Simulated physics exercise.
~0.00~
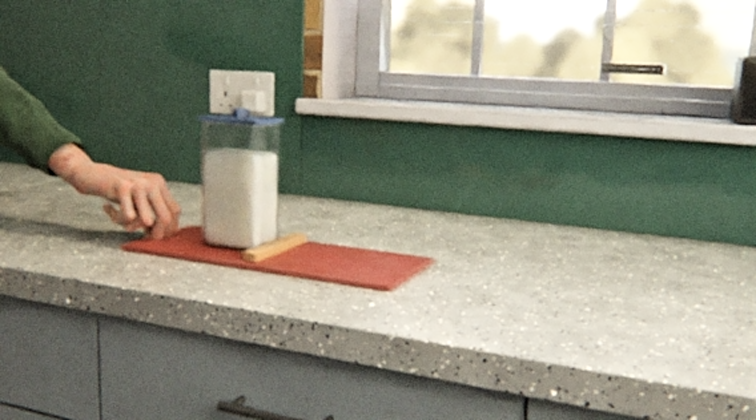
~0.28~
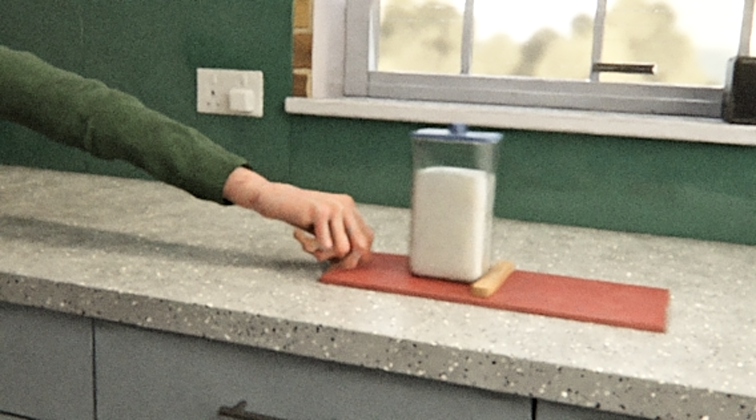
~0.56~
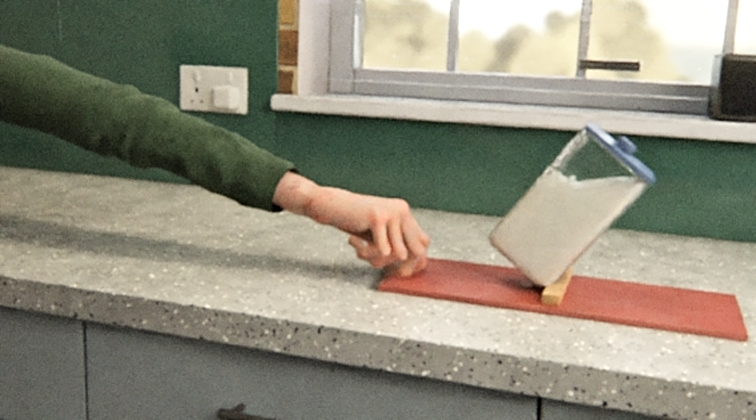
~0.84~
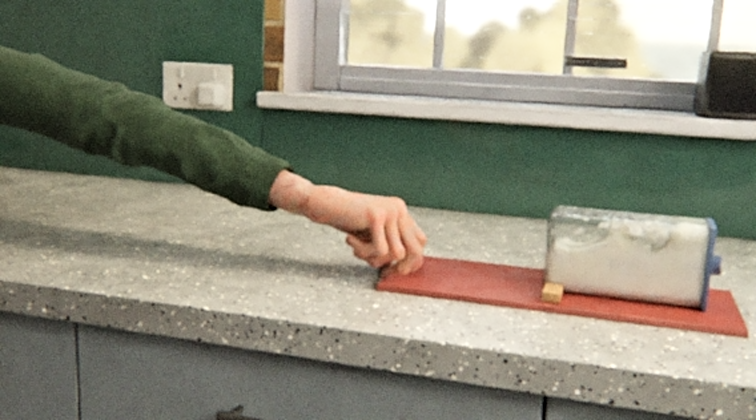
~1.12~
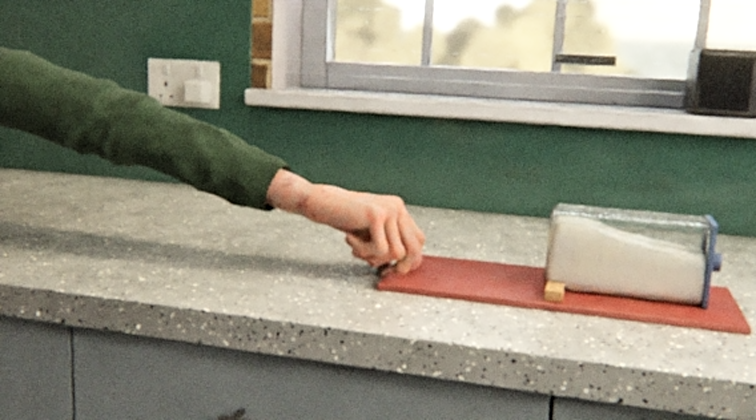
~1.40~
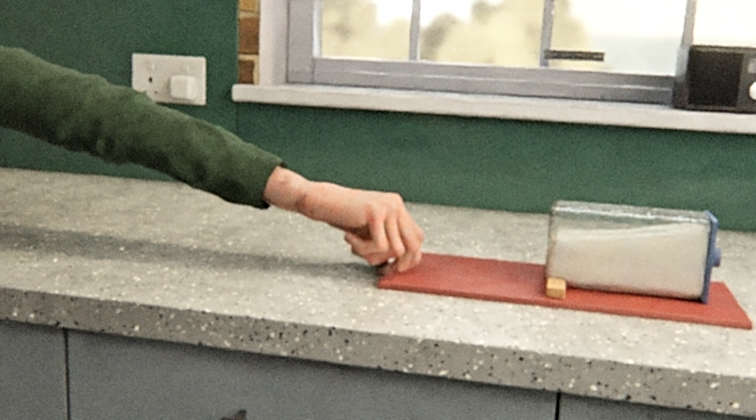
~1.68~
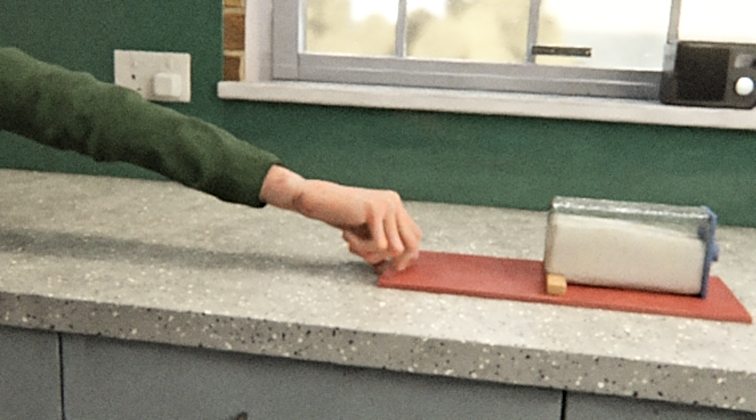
Clear canister of white liquid toppling over a wooden strip as a hand slides its red board right, ending on its side.
